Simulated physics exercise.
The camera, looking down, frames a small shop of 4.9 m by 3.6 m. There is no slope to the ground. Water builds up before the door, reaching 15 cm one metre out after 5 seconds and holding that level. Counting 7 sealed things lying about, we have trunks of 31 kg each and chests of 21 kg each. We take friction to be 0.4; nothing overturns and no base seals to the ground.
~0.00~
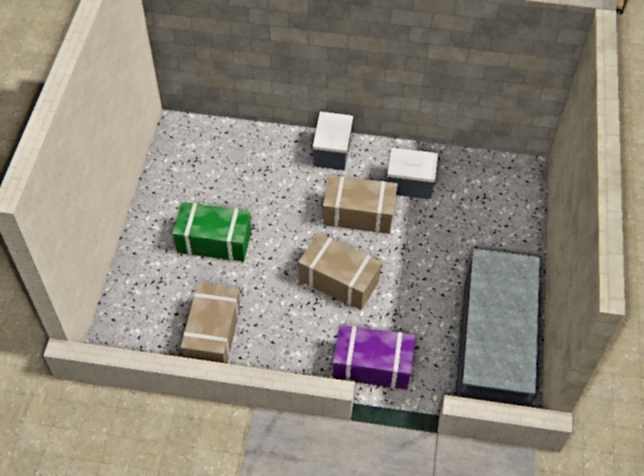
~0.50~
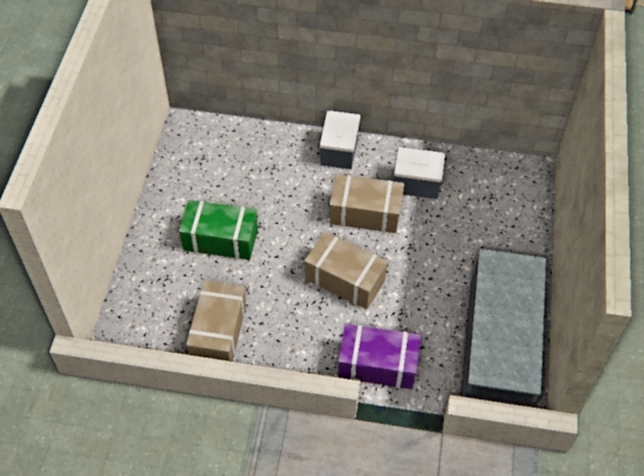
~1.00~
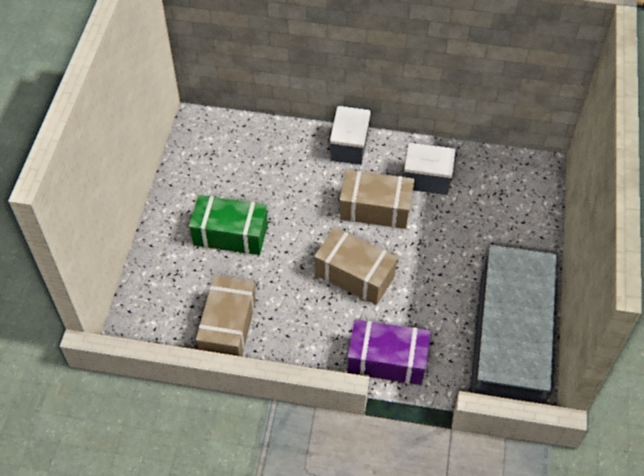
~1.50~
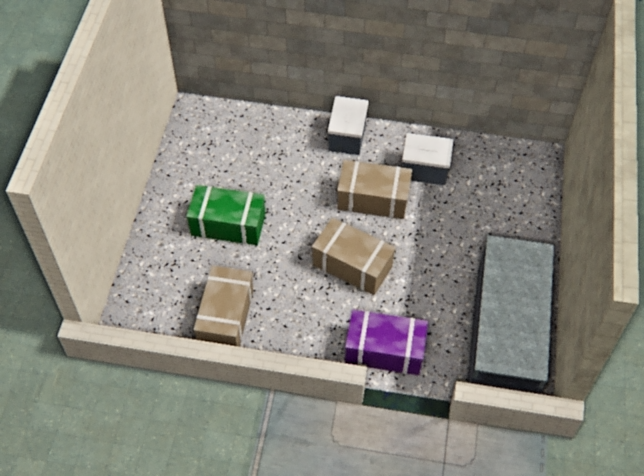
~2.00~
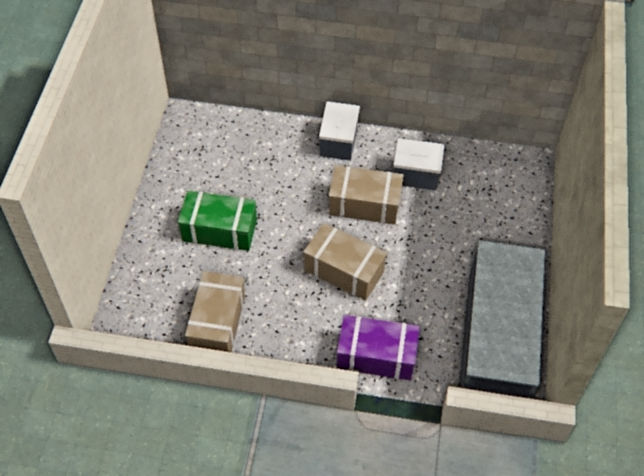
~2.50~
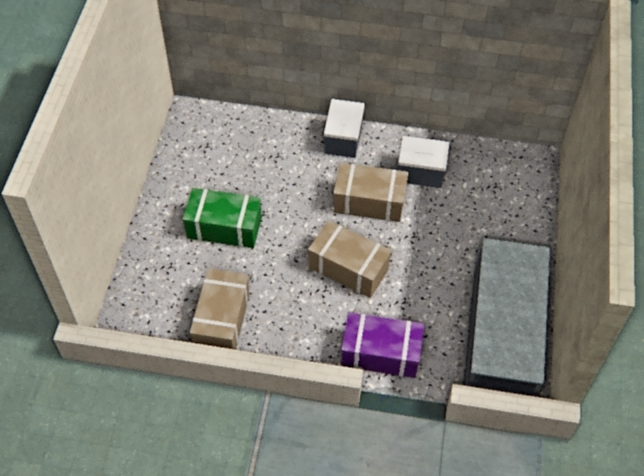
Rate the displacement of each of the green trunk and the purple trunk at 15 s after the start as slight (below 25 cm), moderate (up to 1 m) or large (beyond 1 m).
Green trunk: Slight; purple trunk: Moderate.
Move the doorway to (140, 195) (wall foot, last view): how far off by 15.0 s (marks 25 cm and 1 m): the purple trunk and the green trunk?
With that change, the purple trunk would stay roughly in place while the green trunk would stay roughly in place.
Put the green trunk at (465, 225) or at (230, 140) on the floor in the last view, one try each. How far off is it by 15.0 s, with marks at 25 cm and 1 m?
At the first spot it keeps its spot, and at the second it keeps its spot.
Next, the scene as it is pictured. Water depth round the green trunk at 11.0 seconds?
Roughly 2 cm deep.
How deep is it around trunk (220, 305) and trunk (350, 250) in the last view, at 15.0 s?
I'd put it at 5 cm and 4 cm respectively.
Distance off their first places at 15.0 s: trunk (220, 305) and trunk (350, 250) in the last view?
In turn: 0 cm, 0 cm.
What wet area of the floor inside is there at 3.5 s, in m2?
About 0.5 m2.
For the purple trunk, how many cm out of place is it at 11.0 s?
Roughly 50 cm.
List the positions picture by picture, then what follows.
The green trunk at (212, 222), on the bottom; the purple trunk at (375, 349) rests on the ground; water covers 0.0 m2; 0 of 7 have shifted, in the first picture.
The green trunk at (218, 220) rests on the ground; the purple trunk at (380, 348), on the bottom; 0.0 m2 under water; 0 of 7 have shifted, in the second picture.
The green trunk at (228, 215) rests on the ground; the purple trunk at (390, 344) rests on the ground; water covers 0.0 m2; 0 of 7 have shifted, in the third picture.
The green trunk at (226, 205), on the bottom; the purple trunk at (387, 334), on the bottom; 0.0 m2 under water; 0 of 7 have shifted, in the fourth picture.
The green trunk at (217, 211) rests on the ground; the purple trunk at (379, 339), on the bottom; water covers 0.0 m2; 0 of 7 have shifted, in the fifth picture.
The green trunk at (222, 208) rests on the ground; the purple trunk at (383, 337) rests on the ground; water covers 0.0 m2; 0 of 7 have shifted, in the sixth picture.
After 3.5 s the green trunk is near (222, 208), 0.0 m from its start, aground; the purple trunk is near (383, 337), 0.0 m from its start, aground; 0 afloat.
After 6.8 s the green trunk is near (222, 208), 0.0 m from its start, aground; the purple trunk is near (383, 315), 0.3 m from its start, aground; 0 afloat.
After 11.0 s the green trunk is near (222, 208), 0.0 m from its start, aground; the purple trunk is near (379, 297), 0.5 m from its start, aground; 0 afloat.
After 15.0 s the green trunk is near (222, 208), 0.0 m from its start, aground; the purple trunk is near (379, 297), 0.5 m from its start, aground; 0 afloat.
